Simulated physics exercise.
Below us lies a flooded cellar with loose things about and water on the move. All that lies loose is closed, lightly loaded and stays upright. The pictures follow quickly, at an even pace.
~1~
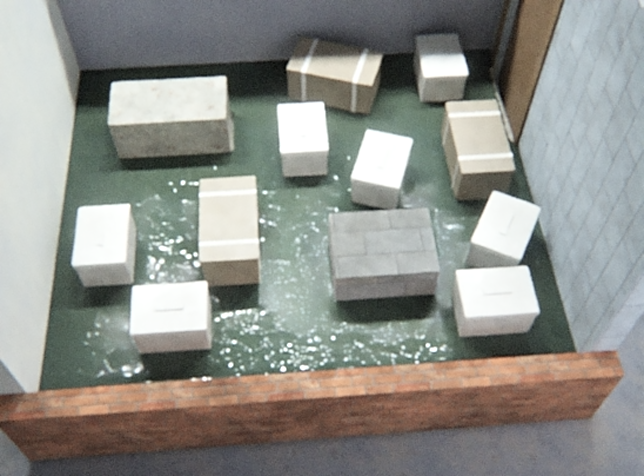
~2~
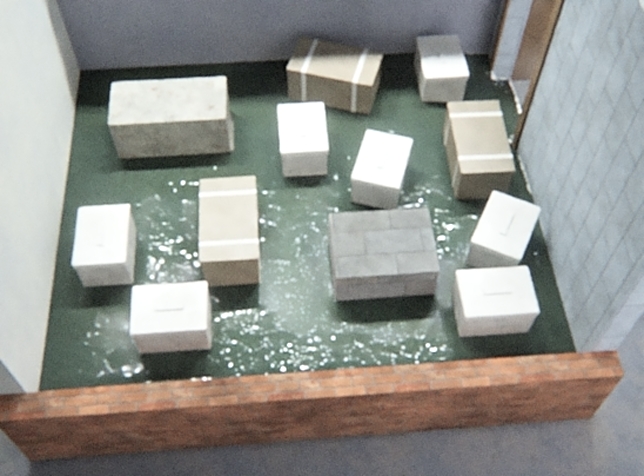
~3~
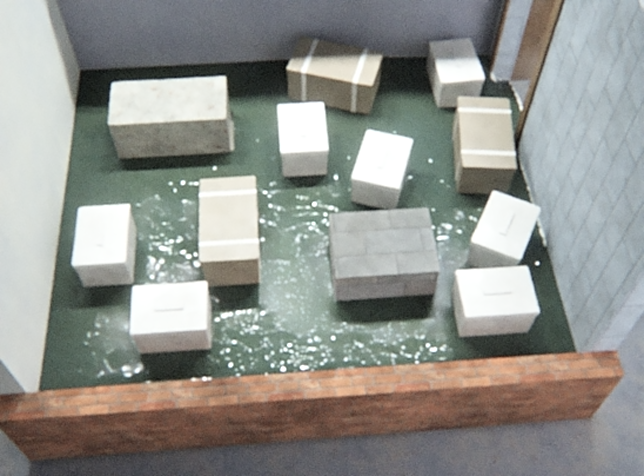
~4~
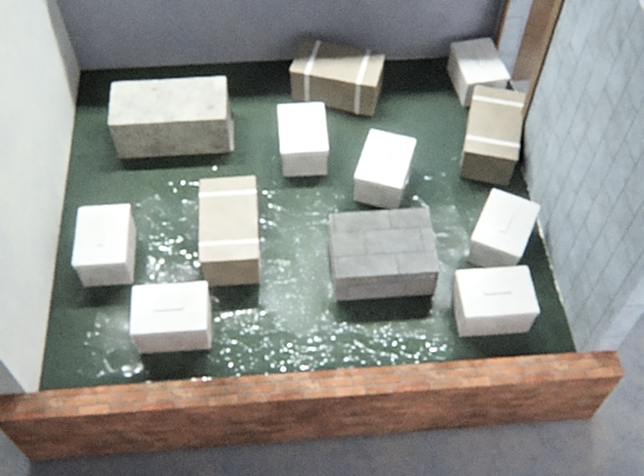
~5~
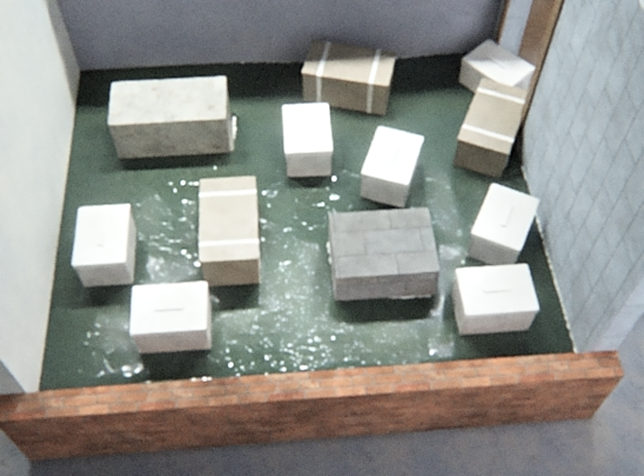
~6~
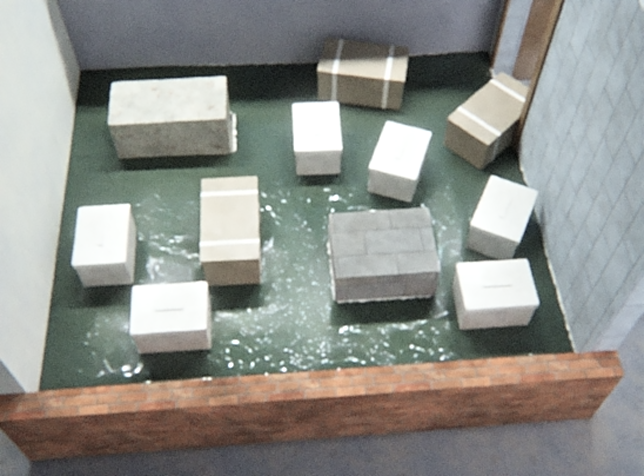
The clip shows boxes in a flooded room as a white one drifts right and out of view at the far-right corner opening, a strapped brown one turns and drifts after it, and others farther back then shift slightly right.
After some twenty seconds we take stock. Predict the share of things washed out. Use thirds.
It is two thirds or above.
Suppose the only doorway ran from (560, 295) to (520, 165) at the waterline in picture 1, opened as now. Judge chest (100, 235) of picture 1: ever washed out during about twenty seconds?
For that one: Kept in.
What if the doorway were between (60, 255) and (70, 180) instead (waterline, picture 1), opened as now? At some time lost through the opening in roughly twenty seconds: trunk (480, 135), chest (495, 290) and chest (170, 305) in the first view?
One after the other: Left behind, kept in, washed out.
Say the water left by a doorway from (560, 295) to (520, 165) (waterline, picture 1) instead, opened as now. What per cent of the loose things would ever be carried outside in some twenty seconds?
Near 90 in a hundred.
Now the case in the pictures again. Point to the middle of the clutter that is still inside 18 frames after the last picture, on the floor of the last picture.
Near (360, 196).
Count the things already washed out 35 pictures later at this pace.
I count 8.
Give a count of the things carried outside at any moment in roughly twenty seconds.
That makes 8.
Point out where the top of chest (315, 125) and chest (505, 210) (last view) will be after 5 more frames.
Near (370, 104) and (502, 160).
A moment on, 2 of 10 are out; 8 afloat.
Next, 4 of 10 are out; 6 afloat.
Later, 8 of 10 are out; 2 afloat.
In the end, 8 of 10 are out; 2 afloat.
